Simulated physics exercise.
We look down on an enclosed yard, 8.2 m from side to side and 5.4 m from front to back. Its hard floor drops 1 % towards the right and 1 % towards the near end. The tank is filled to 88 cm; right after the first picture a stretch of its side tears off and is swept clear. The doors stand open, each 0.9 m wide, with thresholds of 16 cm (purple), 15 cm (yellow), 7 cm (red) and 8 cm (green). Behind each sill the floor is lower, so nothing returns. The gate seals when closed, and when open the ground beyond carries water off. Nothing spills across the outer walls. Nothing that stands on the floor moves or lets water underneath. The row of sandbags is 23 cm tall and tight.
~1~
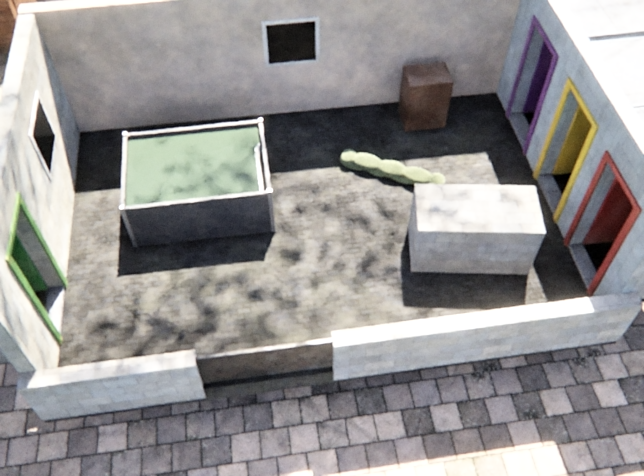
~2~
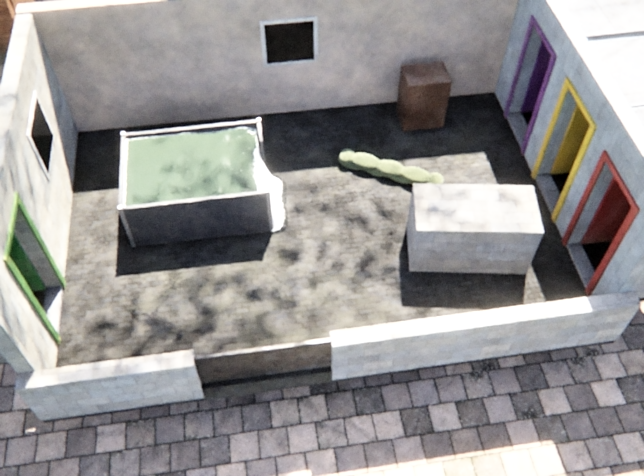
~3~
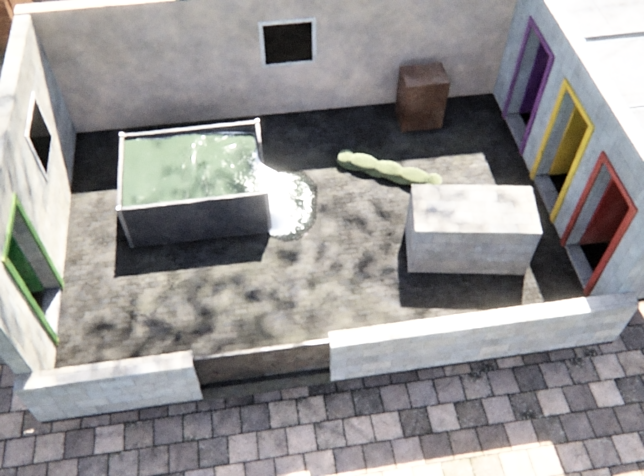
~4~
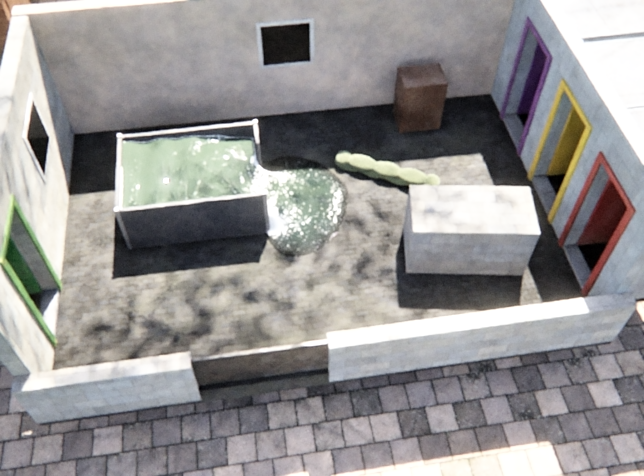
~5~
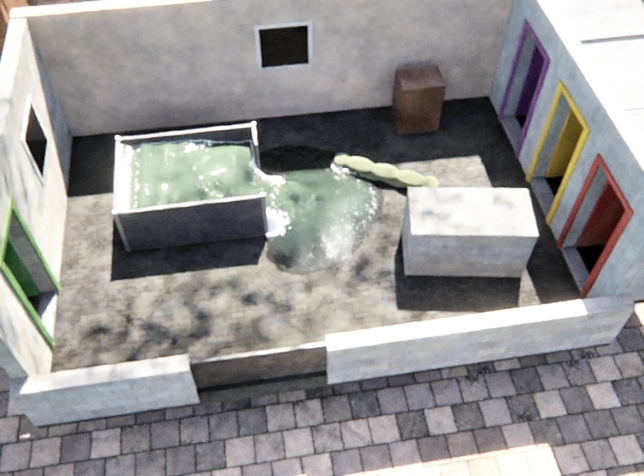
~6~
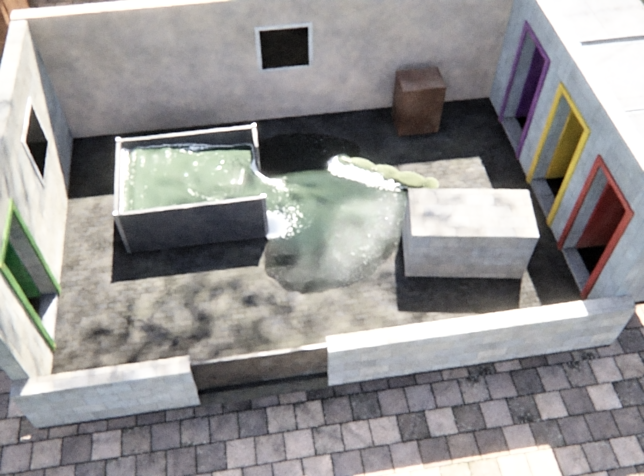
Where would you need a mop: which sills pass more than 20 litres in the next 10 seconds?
Door by door: At the purple door it stays under the limit; at the yellow door it passes the limit; at the red door it goes over the limit; at the green door it keeps below the limit.
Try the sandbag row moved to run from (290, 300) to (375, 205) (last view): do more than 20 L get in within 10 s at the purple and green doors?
Against that limit: Purple over, green not over.
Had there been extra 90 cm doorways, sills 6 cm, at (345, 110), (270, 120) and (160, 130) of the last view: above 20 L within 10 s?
In turn: Past it, below, under.
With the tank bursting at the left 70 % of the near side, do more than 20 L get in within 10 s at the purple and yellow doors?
Against that limit: Purple under, yellow not over.
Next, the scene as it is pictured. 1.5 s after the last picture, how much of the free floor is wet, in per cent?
About 45 per cent.
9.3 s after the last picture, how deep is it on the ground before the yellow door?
Some 13.5 cm.
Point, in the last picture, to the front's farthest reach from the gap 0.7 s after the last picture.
Around (546, 235).
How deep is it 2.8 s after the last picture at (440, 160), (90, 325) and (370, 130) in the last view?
Roughly 2, 0 and 8 cm, in turn.
Then, 0.7 s after the last picture water covers 30 % of the floor and is deepest (44 cm) near (403, 253); purple door not reached, yellow door 13 cm at the sill, 0 L in, red door not reached, green door not reached.
Then, 1.5 s after the last picture water covers 45 % of the floor and is deepest (36 cm) near (413, 217); purple door not reached, yellow door 31 cm at the sill, 73 L in, red door 7 cm at the sill, 0 L in, green door not reached.
Then, 2.8 s after the last picture water covers 55 % of the floor and is deepest (30 cm) near (532, 204); purple door 13 cm at the sill, 0 L in, yellow door 30 cm at the sill, 281 L in, red door 12 cm at the sill, 5 L in, green door not reached.
Then, 5.3 s after the last picture water covers 70 % of the floor and is deepest (21 cm) near (532, 204); purple door 11 cm at the sill, 2 L in, yellow door 21 cm at the sill, 377 L in, red door 14 cm at the sill, 88 L in, green door 2 cm at the sill, 0 L in.
Then, 9.3 s after the last picture water covers 90 % of the floor and is deepest (14 cm) near (436, 114); purple door 11 cm at the sill, 3 L in, yellow door 14 cm at the sill, 406 L in, red door 14 cm at the sill, 182 L in, green door 4 cm at the sill, 0 L in.
